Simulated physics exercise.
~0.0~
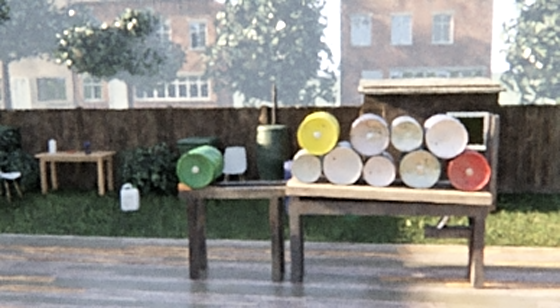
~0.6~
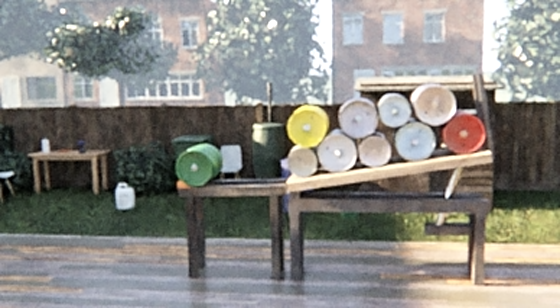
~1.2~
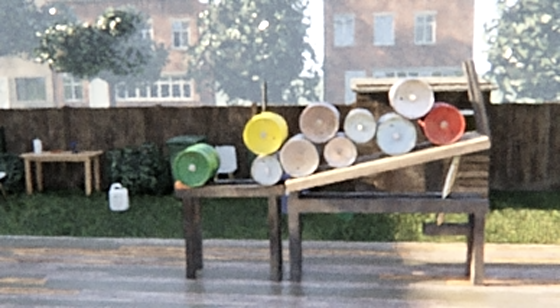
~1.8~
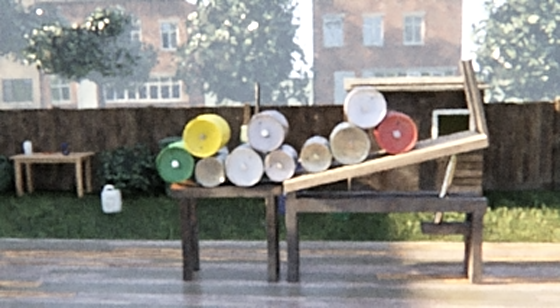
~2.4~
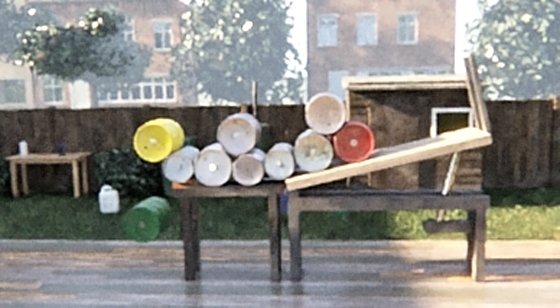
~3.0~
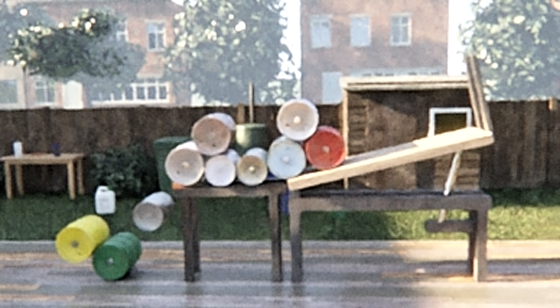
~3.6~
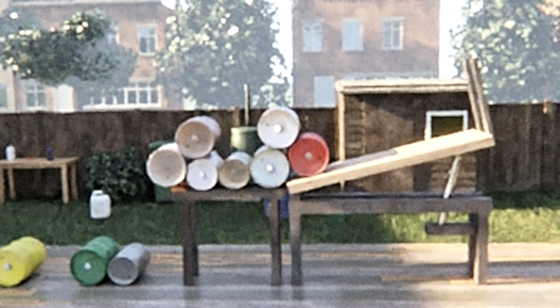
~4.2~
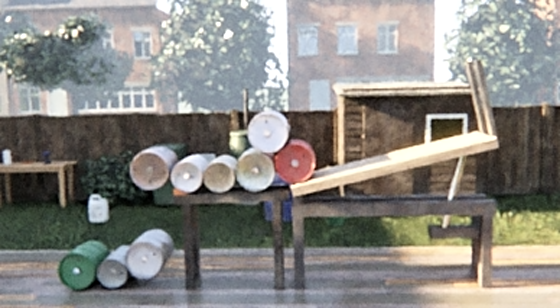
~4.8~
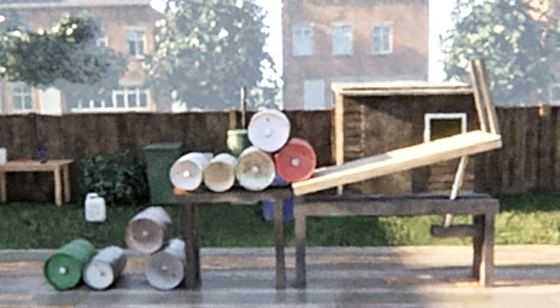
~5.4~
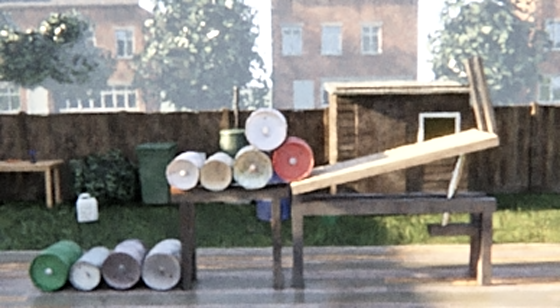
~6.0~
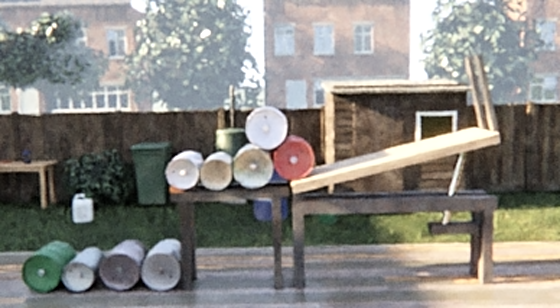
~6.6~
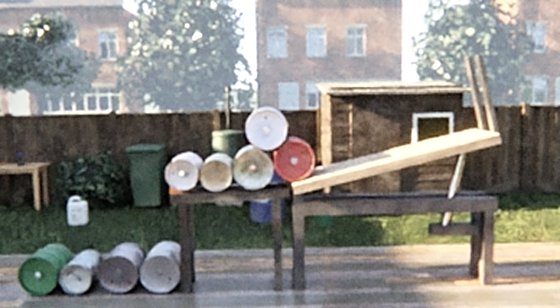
Barrels roll left as the deck tips, and several drop to the ground while red stays on the deck.
